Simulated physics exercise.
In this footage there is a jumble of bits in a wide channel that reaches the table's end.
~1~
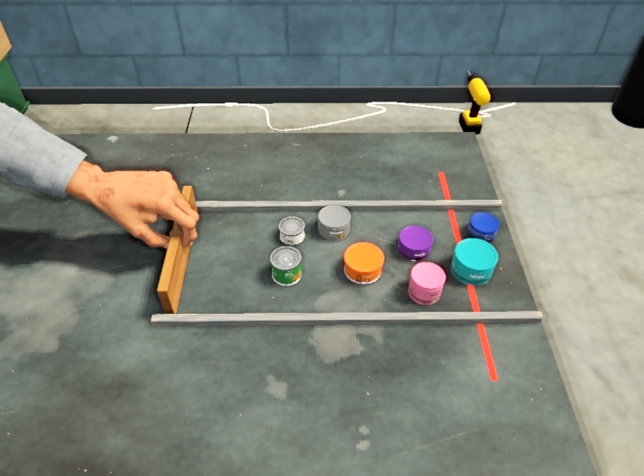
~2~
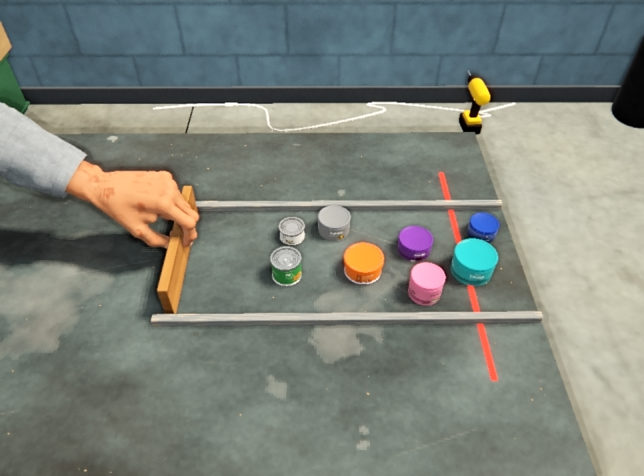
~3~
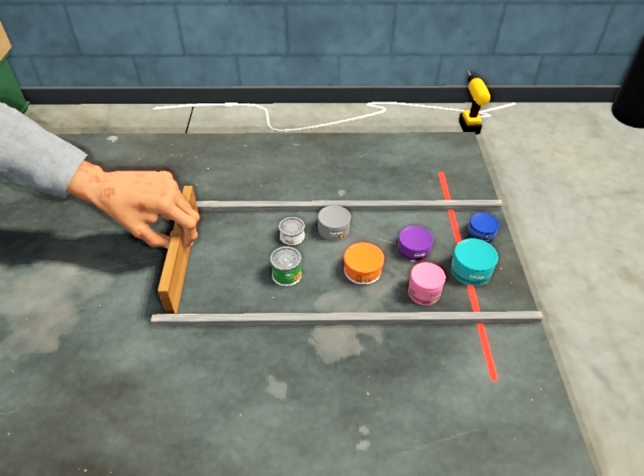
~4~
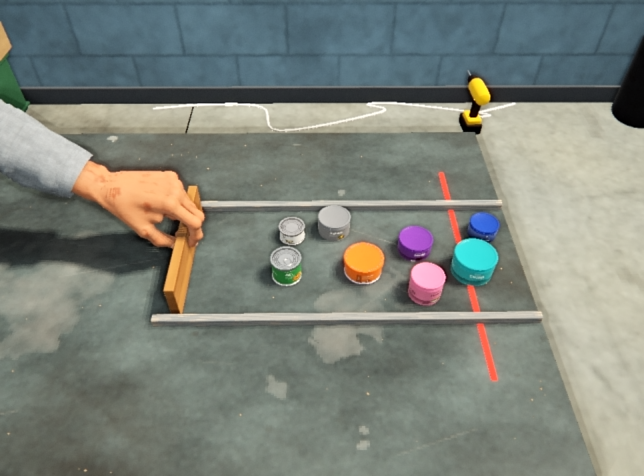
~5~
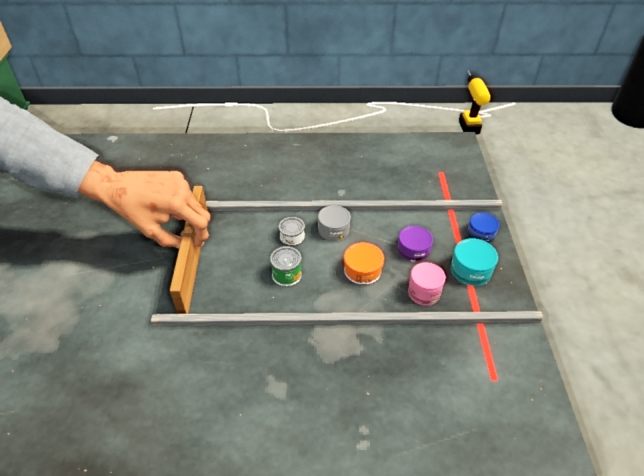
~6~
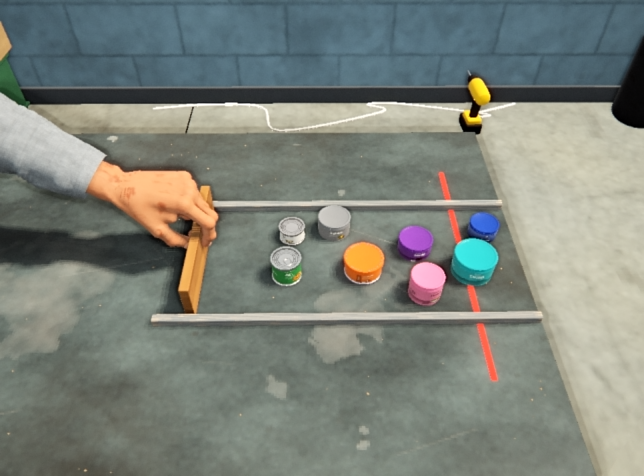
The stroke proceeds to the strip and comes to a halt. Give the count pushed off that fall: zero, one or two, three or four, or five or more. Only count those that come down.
Count: One or two.
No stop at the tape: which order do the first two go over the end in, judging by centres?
Going first: The turquoise tub, and next the blue tub.
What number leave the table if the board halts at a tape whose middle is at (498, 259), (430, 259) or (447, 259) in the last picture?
Counts per try, in order: 4 / 0 / 1.
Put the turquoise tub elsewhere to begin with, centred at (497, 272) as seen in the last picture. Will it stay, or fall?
It goes over.
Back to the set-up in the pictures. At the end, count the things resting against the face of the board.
Looks like 4 of them, all told.
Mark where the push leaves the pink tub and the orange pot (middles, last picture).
About (493, 293), and the other about (511, 259).
Soon after, none off yet; blue tub at rest near (483, 228); turquoise tub at rest near (474, 262); pink tub at rest near (426, 284).
By the end, the number that fall off is one or two; fallen, turquoise tub and blue tub.
